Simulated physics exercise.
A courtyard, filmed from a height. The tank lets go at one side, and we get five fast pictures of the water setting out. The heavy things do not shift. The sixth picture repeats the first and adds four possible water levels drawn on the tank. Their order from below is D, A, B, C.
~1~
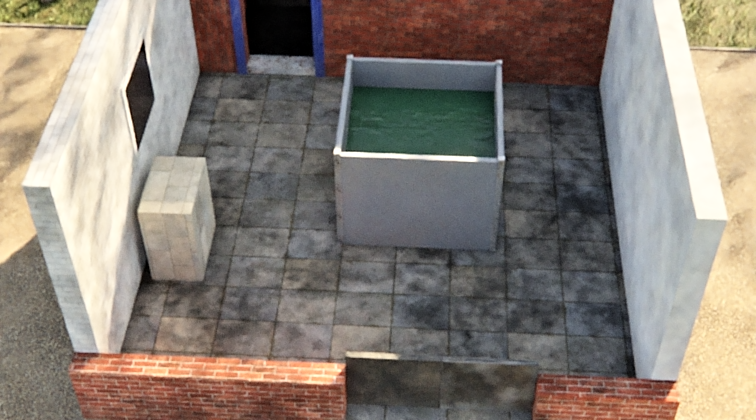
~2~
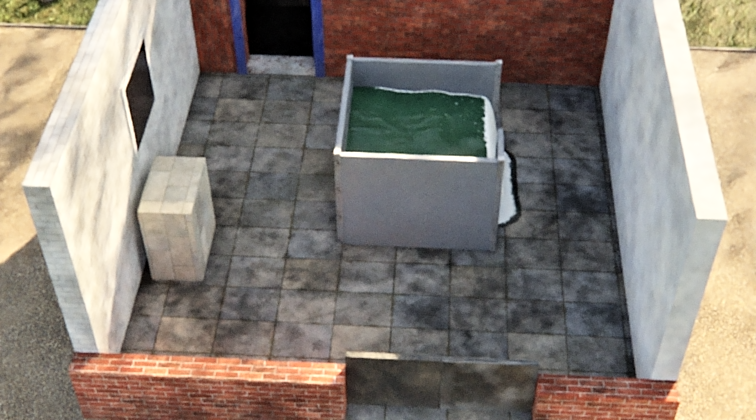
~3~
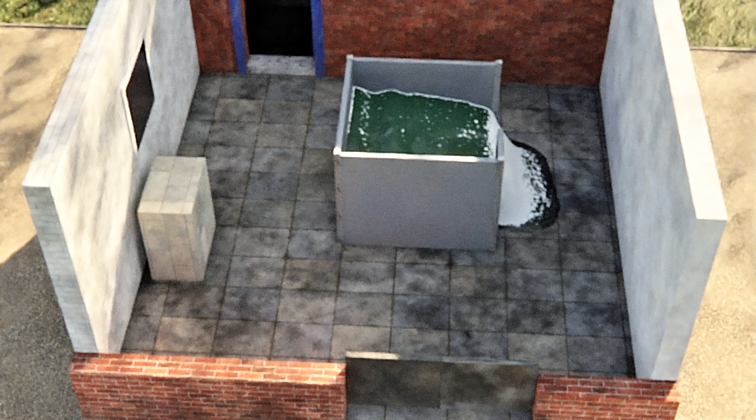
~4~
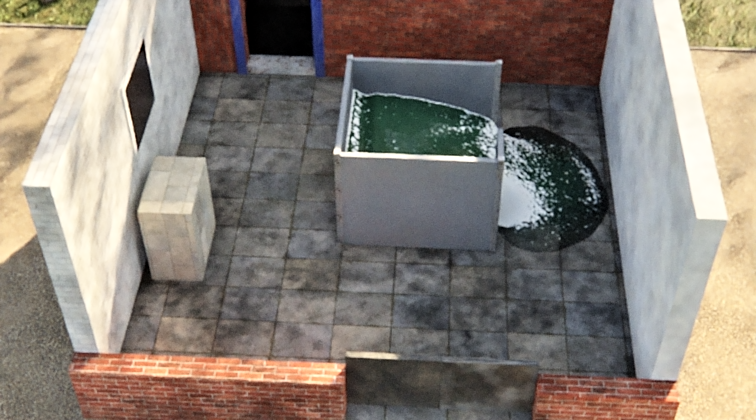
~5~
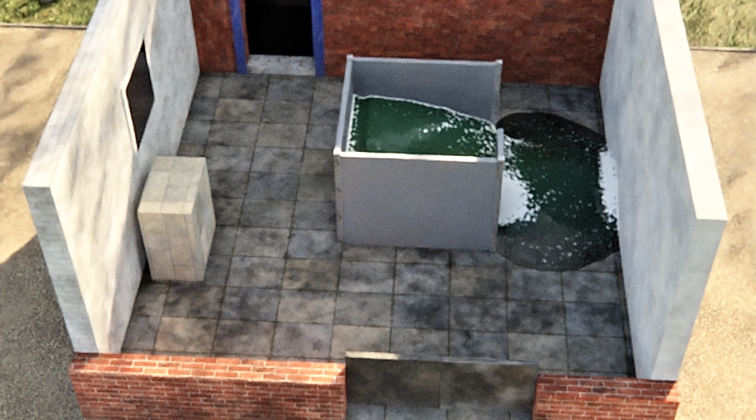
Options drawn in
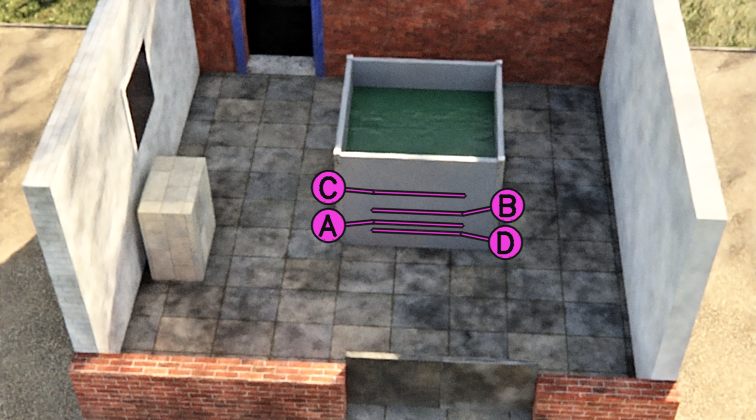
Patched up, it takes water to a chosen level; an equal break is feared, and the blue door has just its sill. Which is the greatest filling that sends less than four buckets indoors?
Go for C.
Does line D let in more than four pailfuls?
No, not at all.
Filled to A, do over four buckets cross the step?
No, not at all.
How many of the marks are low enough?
All of the four.
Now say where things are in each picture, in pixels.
In the first picture, water in the tank at rest, its middle at (421, 131); foot of the blue doorway at (282, 74); shut gate at (441, 366).
In the second picture, front seen at (503, 218), 1 % of the ground wet.
In the third picture, front seen at (546, 217), 4 % of the ground wet.
In the fourth picture, front seen at (602, 198), 9 % of the ground wet.
In the fifth picture, front seen at (617, 239), 13 % of the ground wet.
On the marked copy, A at (417, 223); B at (417, 212); C at (418, 193); D at (417, 232); from the bottom up D, A, B, C.
With A, nothing gets over.
With B, nothing gets over.
With C, a splash gets over, under a bucket.
With D, nothing gets over.
